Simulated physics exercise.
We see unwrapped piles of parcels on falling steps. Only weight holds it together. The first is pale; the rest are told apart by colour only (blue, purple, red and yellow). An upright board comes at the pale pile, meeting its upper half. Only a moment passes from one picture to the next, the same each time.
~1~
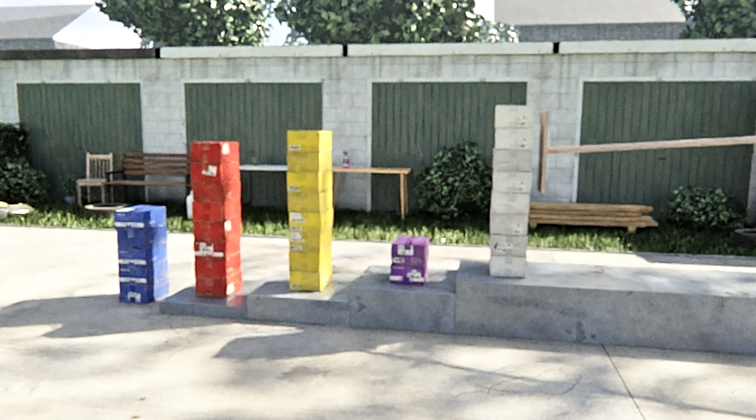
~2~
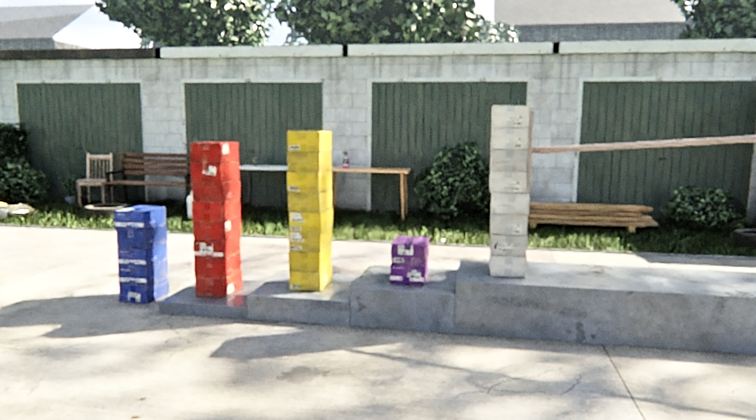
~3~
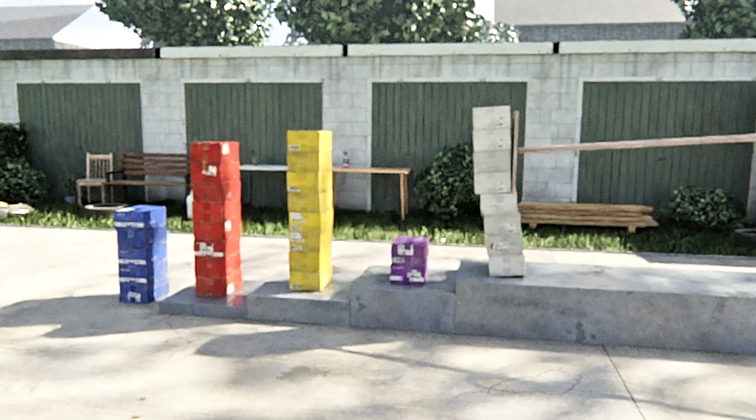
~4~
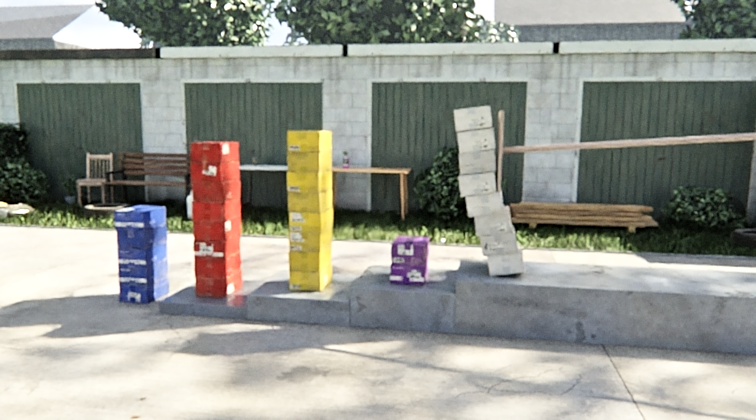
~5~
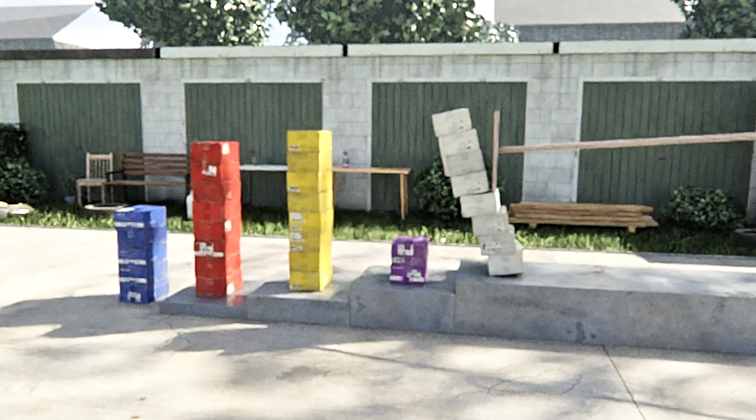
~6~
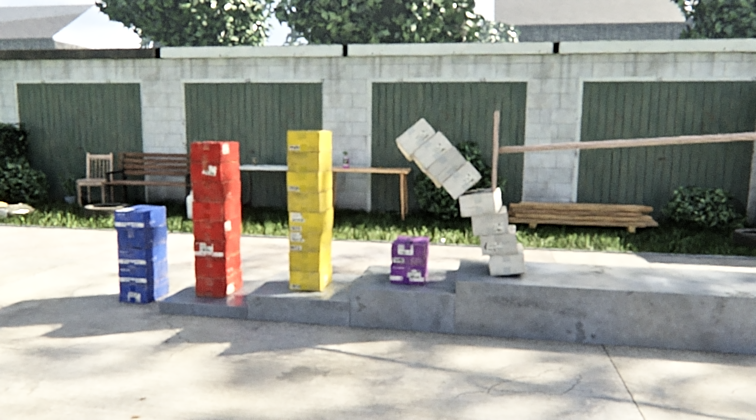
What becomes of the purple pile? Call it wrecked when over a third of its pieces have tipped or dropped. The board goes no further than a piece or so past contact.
It keeps nearly all its pieces up.
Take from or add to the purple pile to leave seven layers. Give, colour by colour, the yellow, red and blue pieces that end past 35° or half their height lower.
Pile by pile, yellow 7, red 6, blue 4.
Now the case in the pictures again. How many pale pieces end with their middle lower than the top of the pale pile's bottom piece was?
It comes to 4.
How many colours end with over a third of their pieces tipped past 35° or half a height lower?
In all, 0.
Just after the last frame, 4 of the pale pile down; none of the 2 purple parcels down (0 of 23 in all colours); top purple parcel unmoved.
When it is over, 4 of the pale pile down; none of the 2 purple parcels down (0 of 23 in all colours); top purple parcel unmoved; top yellow parcel unmoved. In pixels of the last frame, middles, top purple parcel near (410, 250), top yellow parcel near (310, 141).
